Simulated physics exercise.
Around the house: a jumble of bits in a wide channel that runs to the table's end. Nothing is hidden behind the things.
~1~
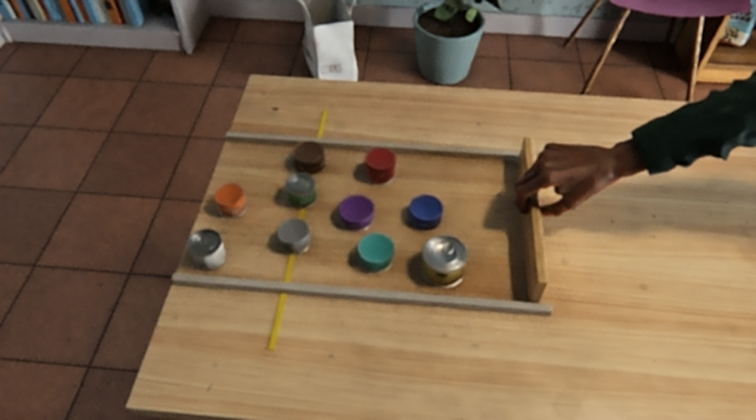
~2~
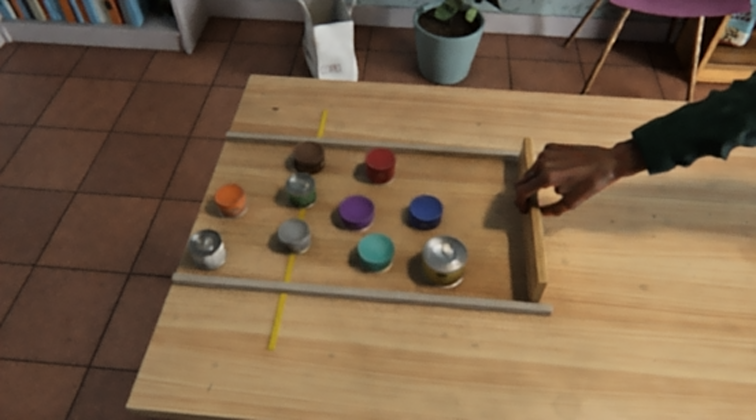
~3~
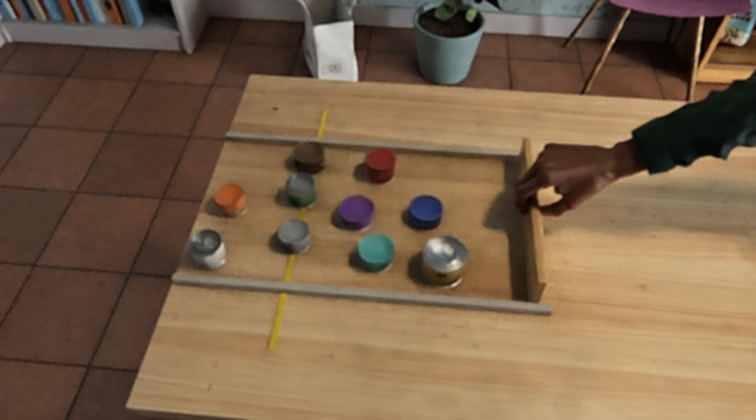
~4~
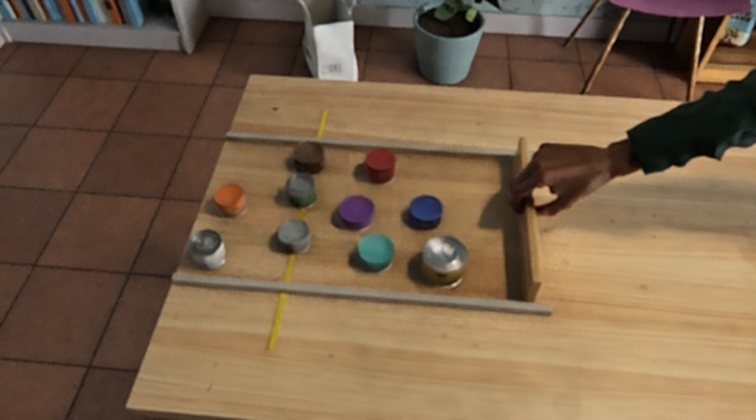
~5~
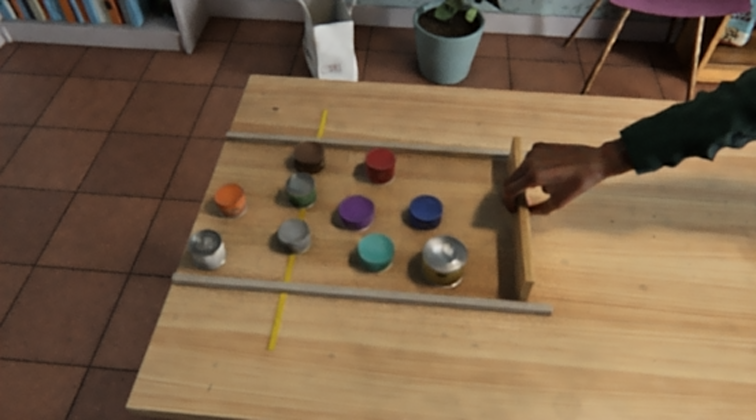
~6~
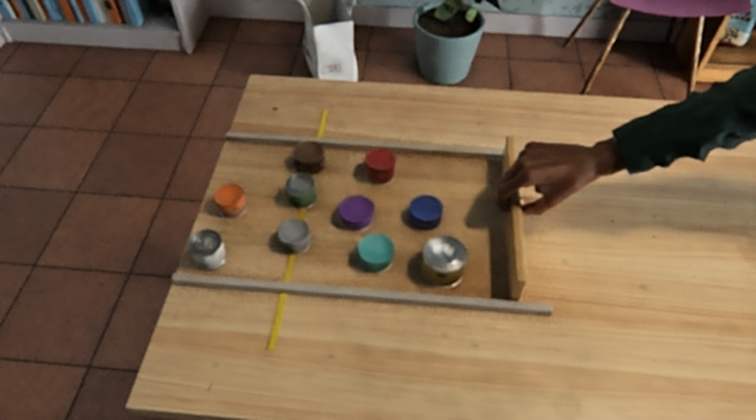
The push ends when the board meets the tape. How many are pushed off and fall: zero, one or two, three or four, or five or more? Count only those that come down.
In the end the number that fall off is zero.
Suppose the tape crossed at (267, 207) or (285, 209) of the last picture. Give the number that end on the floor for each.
It would be 1 and 0.
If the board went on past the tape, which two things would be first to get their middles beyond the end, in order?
In order: The white pot, then the turquoise tin.
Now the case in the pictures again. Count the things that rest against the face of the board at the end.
That makes 3.
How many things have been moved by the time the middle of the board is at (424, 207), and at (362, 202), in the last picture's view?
At the one place 3, at the other 6.
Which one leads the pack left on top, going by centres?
The white pot.
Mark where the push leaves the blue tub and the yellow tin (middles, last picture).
Near (287, 201) and (268, 255).
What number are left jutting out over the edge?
The number is 0.
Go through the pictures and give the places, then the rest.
White pot (208, 250); orange pot (231, 201); brown tub (309, 158); board (531, 215); tape (303, 210), in the first frame.
Orange pot (231, 201); turquoise tin (376, 253), in the second frame.
Brown tub (309, 158); blue tub (426, 213), in the third frame.
White pot (208, 250); green tin (302, 191), in the fourth frame.
Orange pot (231, 201); yellow tin (444, 261), in the fifth frame.
White pot (208, 250); orange pot (231, 201); brown tub (309, 158); board (513, 213); tape (303, 210), in the sixth frame.
A little later, none off yet; white pot at rest near (208, 250); orange pot at rest near (231, 201); brown tub at rest near (309, 158).
When it is over, the number that fall off is zero.
